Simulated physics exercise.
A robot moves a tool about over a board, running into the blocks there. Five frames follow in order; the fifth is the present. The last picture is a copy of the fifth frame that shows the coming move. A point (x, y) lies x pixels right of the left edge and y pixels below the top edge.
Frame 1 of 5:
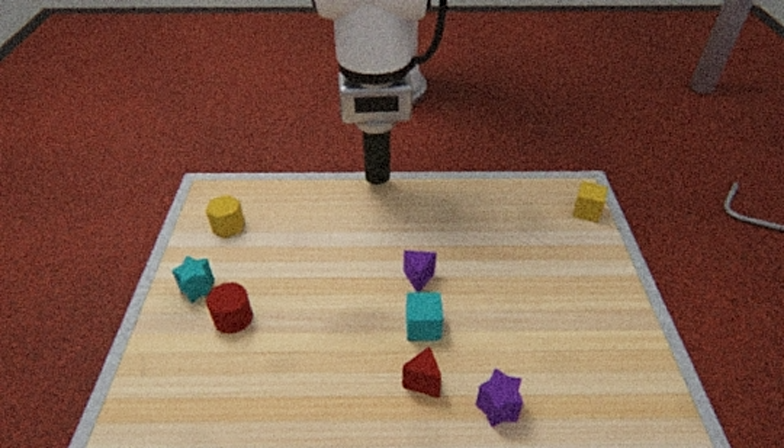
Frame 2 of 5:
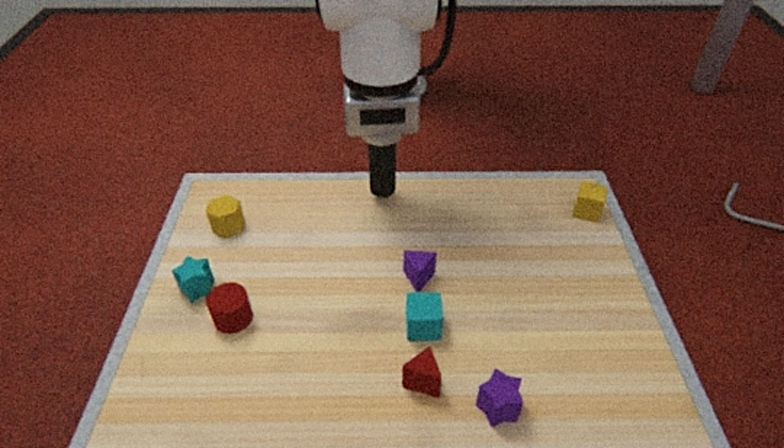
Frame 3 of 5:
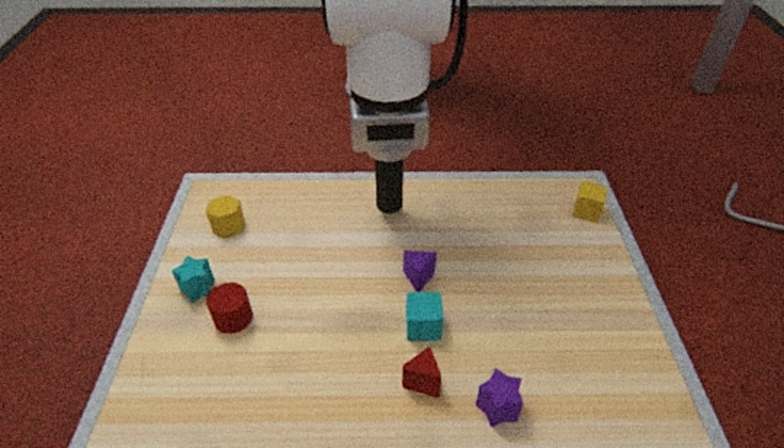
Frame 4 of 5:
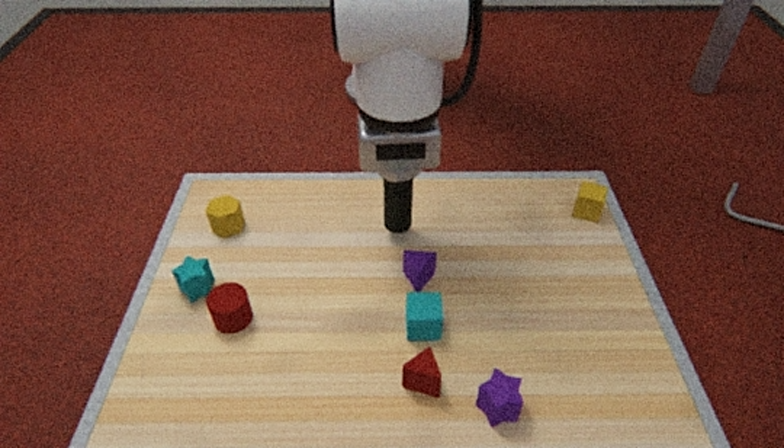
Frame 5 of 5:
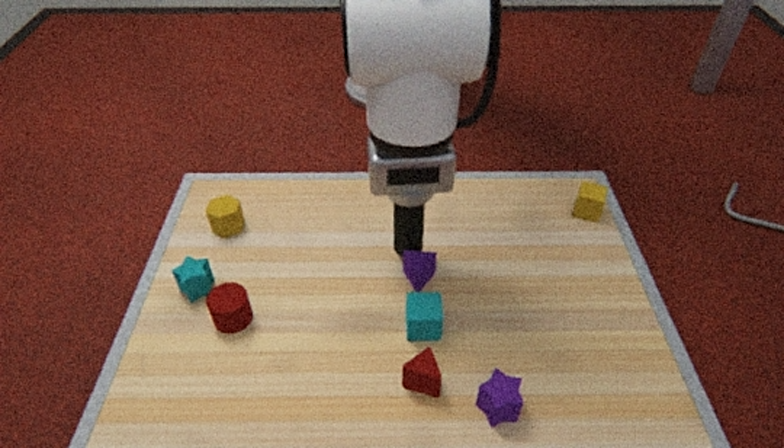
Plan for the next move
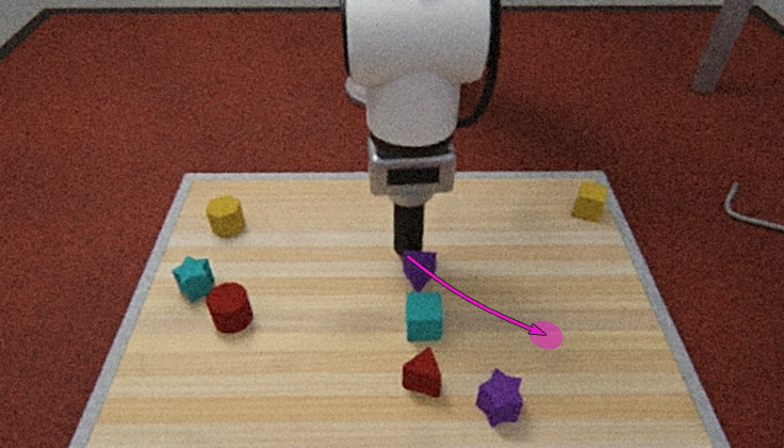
The clip opens on a robot arm holding a dark tool at the far edge of a wooden board scattered with yellow, turquoise, red and purple blocks. The arm moves the tool steadily nearer and slightly right, until its tip is right behind the purple three-sided block, while the blocks stay still.
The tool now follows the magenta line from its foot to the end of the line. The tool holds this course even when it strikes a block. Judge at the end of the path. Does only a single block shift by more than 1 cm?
Going by the path, yes.
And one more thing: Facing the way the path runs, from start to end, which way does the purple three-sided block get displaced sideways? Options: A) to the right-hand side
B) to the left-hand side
A (to the right-hand side)
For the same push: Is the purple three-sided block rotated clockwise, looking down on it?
That would be a yes.
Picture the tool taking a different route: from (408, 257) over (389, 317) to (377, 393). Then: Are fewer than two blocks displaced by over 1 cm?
Answer: Yes.
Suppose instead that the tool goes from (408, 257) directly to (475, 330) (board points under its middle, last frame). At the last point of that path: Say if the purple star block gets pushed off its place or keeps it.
That block stays.
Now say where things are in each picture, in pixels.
Tip of the tool at (378, 177), middles of tops, purple three-sided block at (420, 258), turquoise square piece at (425, 306), in the first picture.
Tool at (383, 189), nothing pushed, in the second picture.
Tool at (390, 205), nothing pushed, in the third picture.
Tool at (398, 224), nothing pushed, in the fourth picture.
Tool at (408, 248), purple three-sided block at (420, 258), turquoise square piece at (425, 306), in the fifth picture.
The line goes from (408, 257) by way of (446, 285) and (492, 311) to (546, 335).
On the path given first. One third of the way, tool at (447, 277); purple three-sided block at (438, 284), turned 40° clockwise; turquoise square piece at (423, 310).
Two thirds of the way, tool at (494, 303); purple three-sided block at (439, 286), turned 50° clockwise; turquoise square piece at (423, 310).
At the end, tool at (549, 326); purple three-sided block at (439, 286), turned 50° clockwise; turquoise square piece at (423, 310).
